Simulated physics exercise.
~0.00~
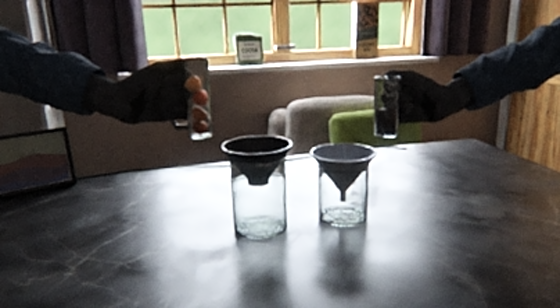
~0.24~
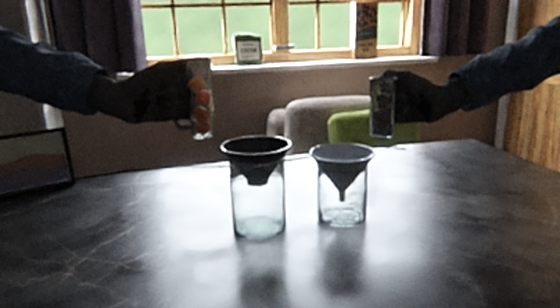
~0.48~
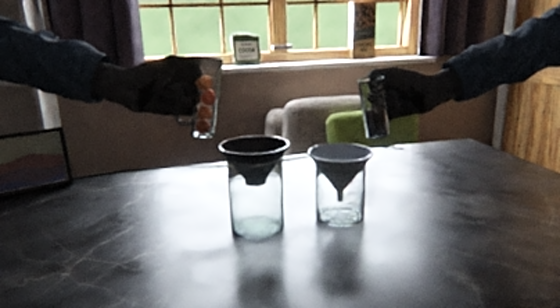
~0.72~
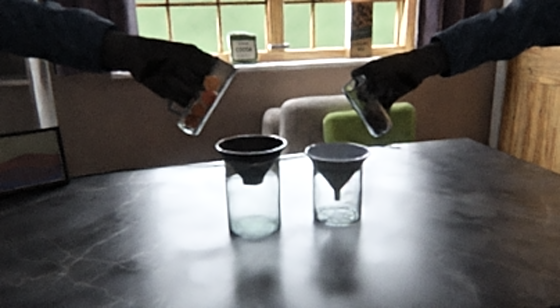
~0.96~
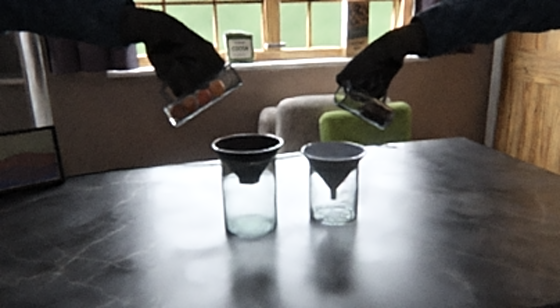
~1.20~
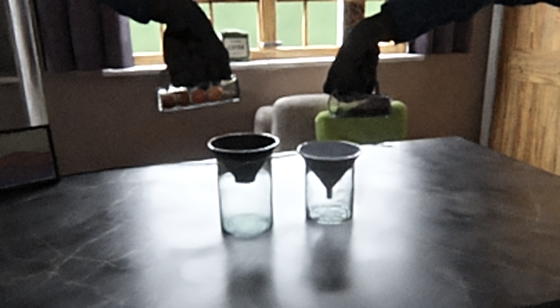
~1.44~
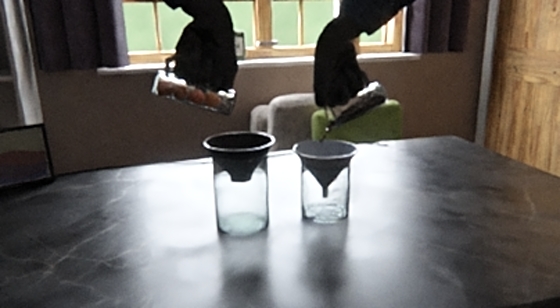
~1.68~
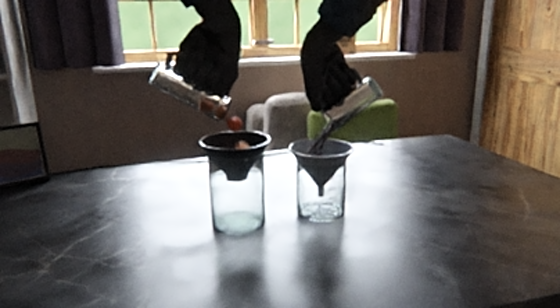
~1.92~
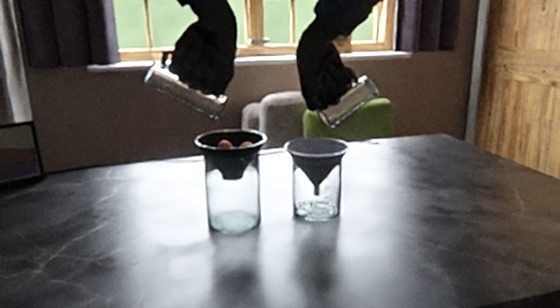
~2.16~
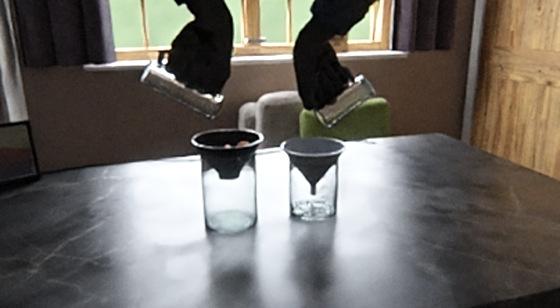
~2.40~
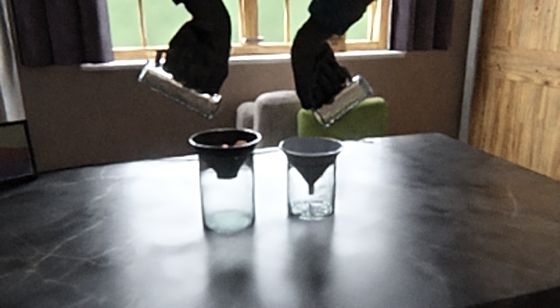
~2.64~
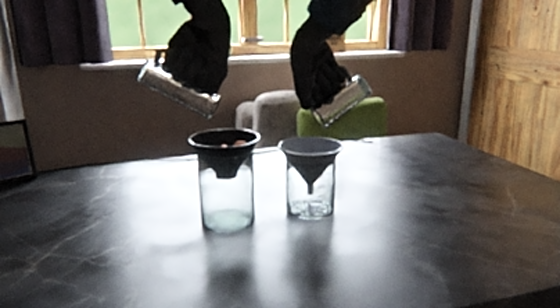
A dark, marbled table stands before a window with dark curtains, seen from the front and slightly above as the view drifts a little right. On it are two clear glass jars topped with dark funnels, and behind are grey and green seats. Two dark-gloved hands hold clear cups above them, the left with reddish-orange pieces, the right with dark contents. The hands tilt the cups onto their sides, then tip them over, pouring into the funnels. Reddish pieces stay heaped in the left funnel above an empty jar, while the right jar looks almost empty beneath its funnel.
